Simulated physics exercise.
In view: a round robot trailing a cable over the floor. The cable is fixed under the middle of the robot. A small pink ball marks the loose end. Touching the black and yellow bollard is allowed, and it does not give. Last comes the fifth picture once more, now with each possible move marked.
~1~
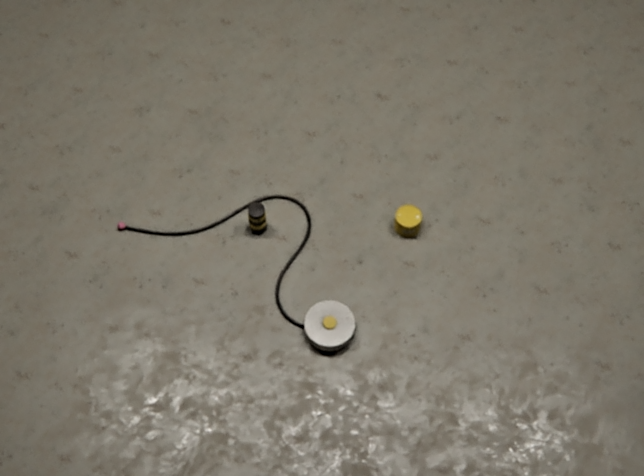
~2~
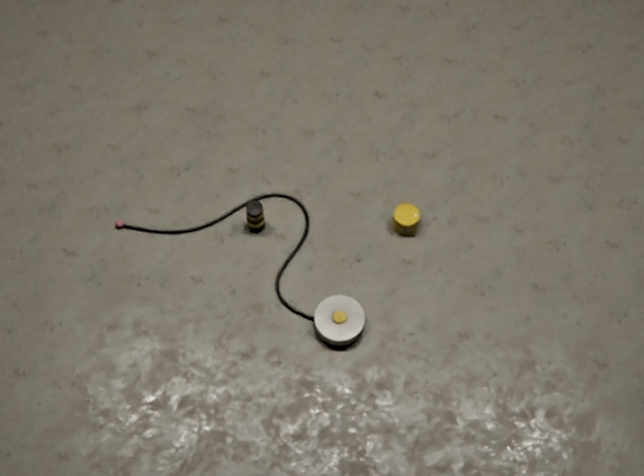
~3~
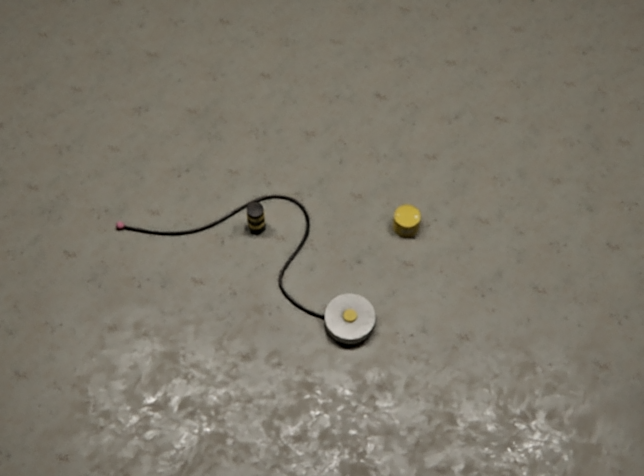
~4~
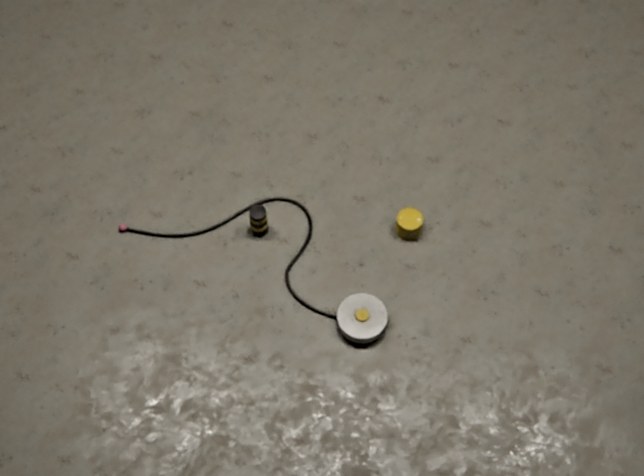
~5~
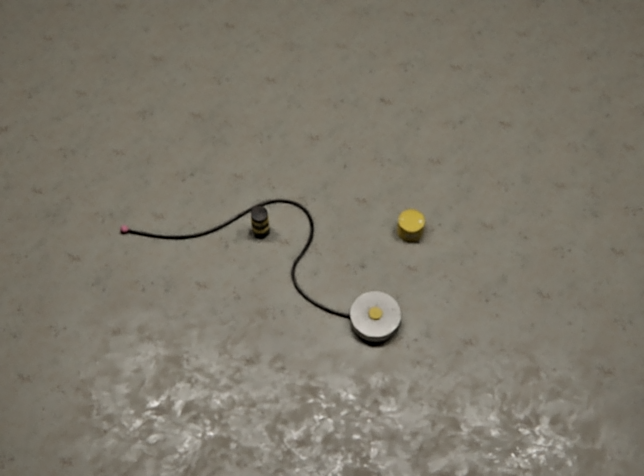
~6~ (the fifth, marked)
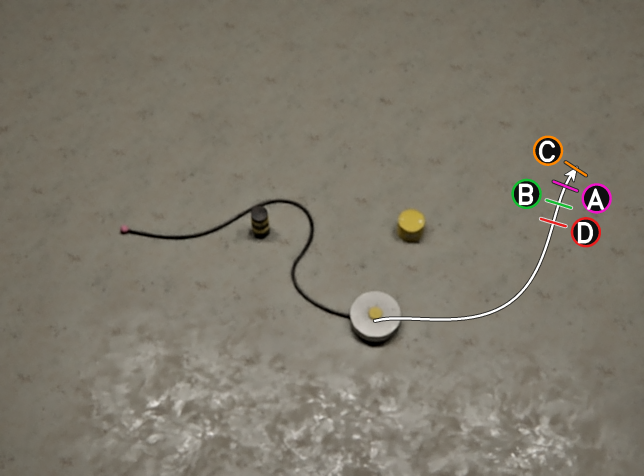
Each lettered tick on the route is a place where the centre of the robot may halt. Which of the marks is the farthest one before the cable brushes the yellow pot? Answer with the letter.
As far as tick D.
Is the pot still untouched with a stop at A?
No.
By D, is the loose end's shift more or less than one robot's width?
More.
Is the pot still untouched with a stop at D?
Yes.
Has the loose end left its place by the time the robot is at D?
Yes.
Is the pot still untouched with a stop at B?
No.
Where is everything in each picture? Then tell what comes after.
The first picture shows yellow pot (408, 221); bollard (257, 219); robot (330, 326).
The second picture shows robot (339, 321); bollard (255, 217).
The third picture shows robot (350, 319); yellow pot (407, 221).
The fourth picture shows robot (362, 319); free end (123, 228).
The fifth picture shows robot (375, 317); bollard (260, 223); free end (124, 229); yellow pot (411, 226).
On the marked copy, A at (565, 186); B at (559, 204); C at (576, 169); D at (553, 223); the route from (375, 321) via (525, 288) to (577, 168).
Taking D. A third of the way, robot (464, 315), middle of the cable (297, 226), free end (124, 229).
Two thirds of the way, robot (532, 277), middle of the cable (338, 252), free end (162, 231).
When it is over, robot (555, 218), middle of the cable (369, 246), free end (188, 229); only the bollard has been touched, if anything.
As for the rest, A brings the cable against the pot; B brings the cable against the pot; C brings the cable against the pot.
